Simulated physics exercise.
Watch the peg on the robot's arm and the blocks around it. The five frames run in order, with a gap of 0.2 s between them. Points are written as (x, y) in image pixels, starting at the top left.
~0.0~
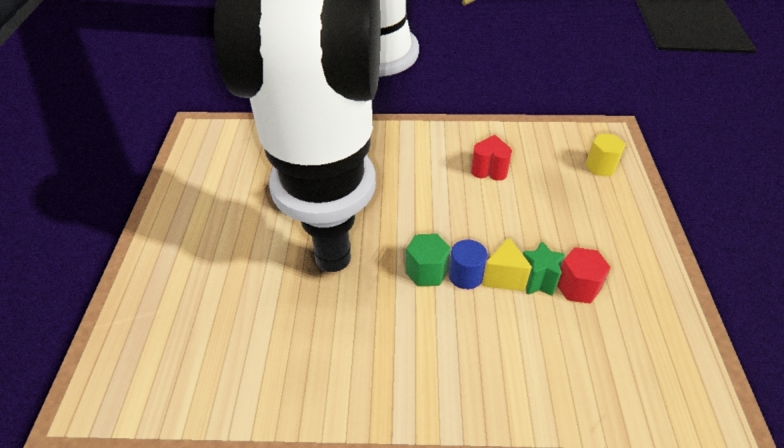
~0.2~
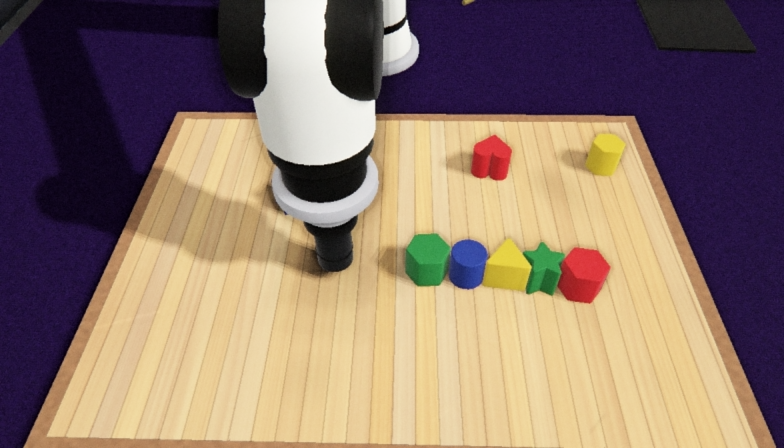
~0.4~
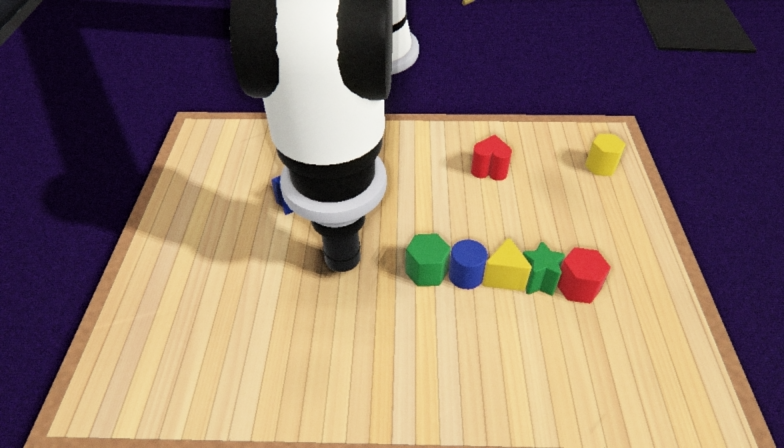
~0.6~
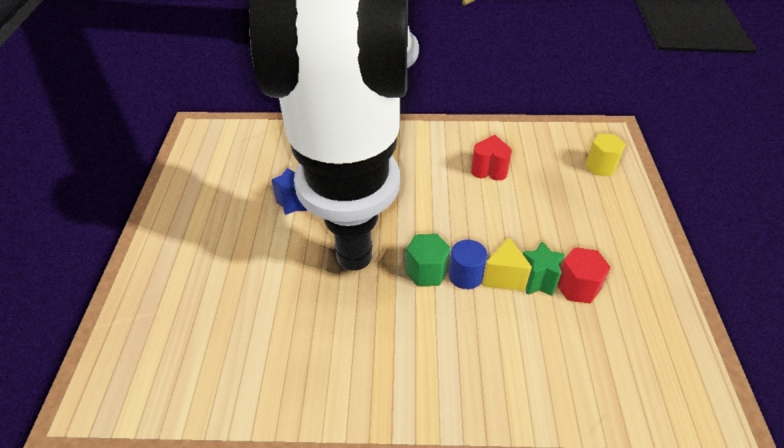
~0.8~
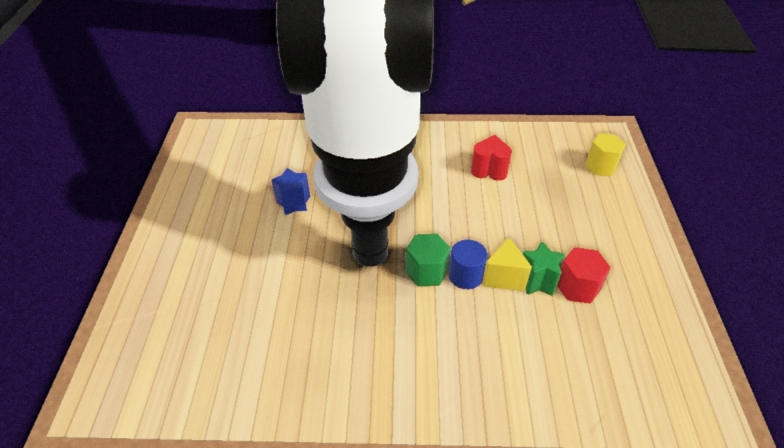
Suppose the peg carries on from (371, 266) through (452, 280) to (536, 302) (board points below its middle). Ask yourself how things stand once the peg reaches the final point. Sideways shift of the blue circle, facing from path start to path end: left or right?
It goes left.
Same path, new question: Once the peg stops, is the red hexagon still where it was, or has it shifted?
Displaced, by a centimetre or more.
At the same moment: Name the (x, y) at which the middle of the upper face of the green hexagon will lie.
At (469, 229).
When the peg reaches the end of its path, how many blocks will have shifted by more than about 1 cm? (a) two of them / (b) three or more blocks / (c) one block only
The correct letter is b.
One third of the way, peg at (426, 263); green hexagon at (459, 237), turned 60° anticlockwise; blue circle at (497, 246); yellow three-sided block at (522, 266); green star-shaped block at (553, 258), turned 15° anticlockwise; red hexagon at (590, 263).
Two thirds of the way, peg at (482, 275); green hexagon at (469, 229), turned 90° anticlockwise; blue circle at (508, 240); yellow three-sided block at (524, 269); green star-shaped block at (553, 258), turned 15° anticlockwise; red hexagon at (591, 263).
At the end, peg at (540, 290); green hexagon at (469, 229), turned 90° anticlockwise; blue circle at (508, 240); yellow three-sided block at (577, 292), turned 15° anticlockwise; green star-shaped block at (569, 258), turned 65° anticlockwise; red hexagon at (611, 254), turned 20° clockwise.
